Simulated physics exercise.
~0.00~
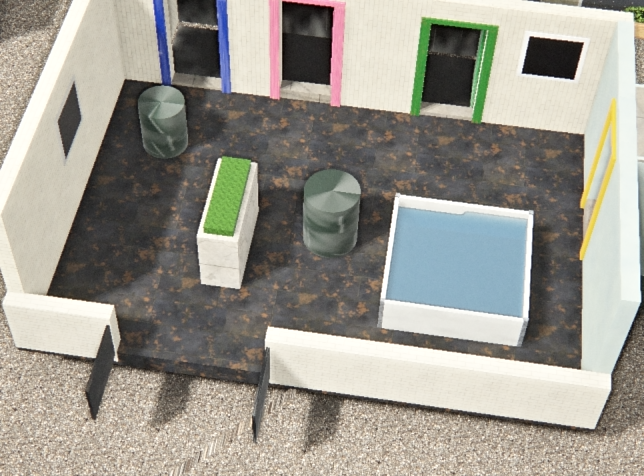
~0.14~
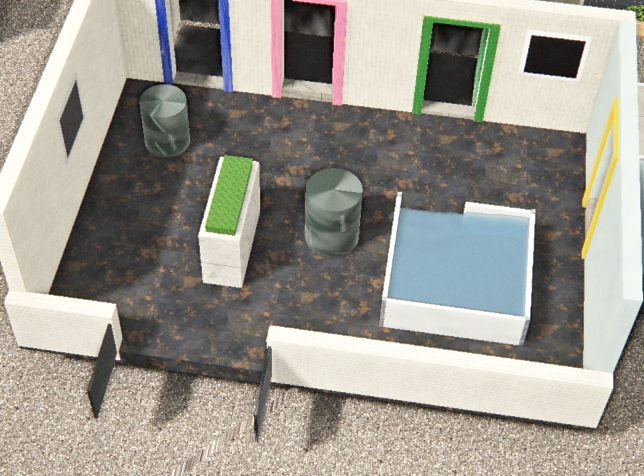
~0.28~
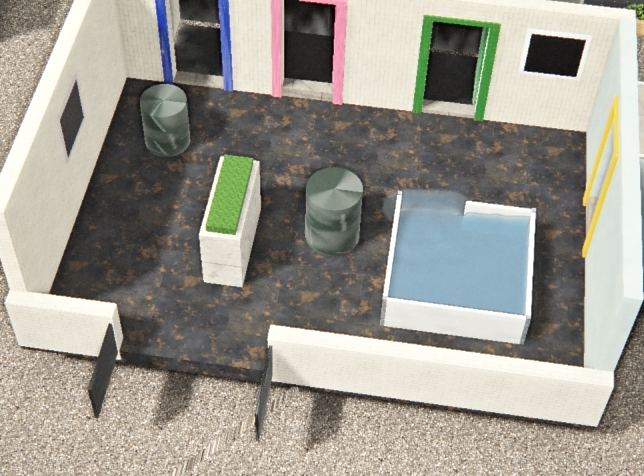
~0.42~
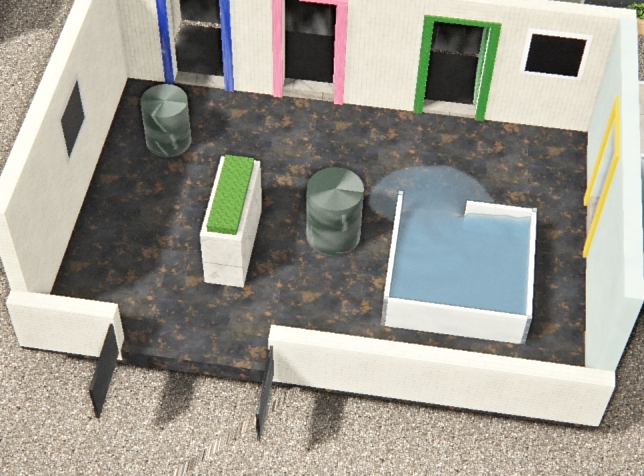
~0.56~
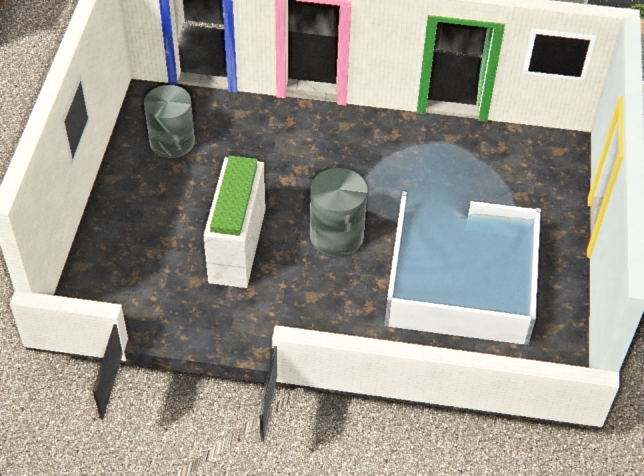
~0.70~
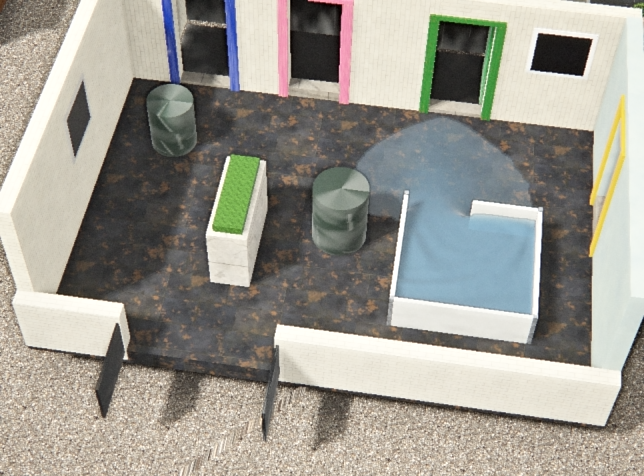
Water spreads out across the dark, rust-flecked floor of a white-walled yard, seen from high above, through a gap that opens in the far wall of a white tank at right. Blue, pink and green doorways line the back wall, with two grey-green cylinders and a grass-topped white block further left. The pale sheet fans toward the green doorway, reaching near it, while the view shifts very slightly.
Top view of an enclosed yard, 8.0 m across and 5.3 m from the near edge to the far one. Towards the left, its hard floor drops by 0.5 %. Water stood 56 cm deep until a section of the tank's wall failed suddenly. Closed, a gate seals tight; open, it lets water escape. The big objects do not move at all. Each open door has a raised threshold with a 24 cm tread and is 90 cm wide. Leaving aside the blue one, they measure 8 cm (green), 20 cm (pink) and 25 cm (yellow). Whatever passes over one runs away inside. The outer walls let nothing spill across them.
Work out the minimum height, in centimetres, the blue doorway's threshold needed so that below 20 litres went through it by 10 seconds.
The minimum is roughly 6.5 cm.
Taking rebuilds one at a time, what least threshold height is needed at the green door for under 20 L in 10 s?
Roughly 22 cm at the green door.
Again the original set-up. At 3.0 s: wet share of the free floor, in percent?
30 %.
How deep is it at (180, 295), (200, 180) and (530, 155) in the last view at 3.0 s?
I'd read roughly 0, 0 and 3 cm there.
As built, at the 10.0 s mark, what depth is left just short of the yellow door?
About 3.5 centimetres.
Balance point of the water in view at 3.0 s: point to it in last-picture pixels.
Centre of the water: Approx. (430, 215) px.
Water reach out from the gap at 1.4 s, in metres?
The front is some 3.0 m out.
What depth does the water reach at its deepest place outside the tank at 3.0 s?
21 cm.
After 1.4 s water covers 20 % of the floor, deepest (28 cm) near (430, 212); it has not reached the blue door.
After 3.0 s water covers 30 % of the floor, deepest (21 cm) near (452, 117); 6 cm at the blue door, 0 litres in over its 6 cm threshold.
After 10.0 s water covers 85 % of the floor, deepest (10 cm) near (131, 87); 8 cm at the blue door, 24 litres in over its 6 cm threshold.
At the blue door as built, the water arrived by 2.3 s and peaked near 9 cm at 9.0 s.
With a threshold of 6 cm, 24 litres would have come in within the 10 s; with 7 cm, 16 litres. So under 20 litres takes about 6.5 cm.
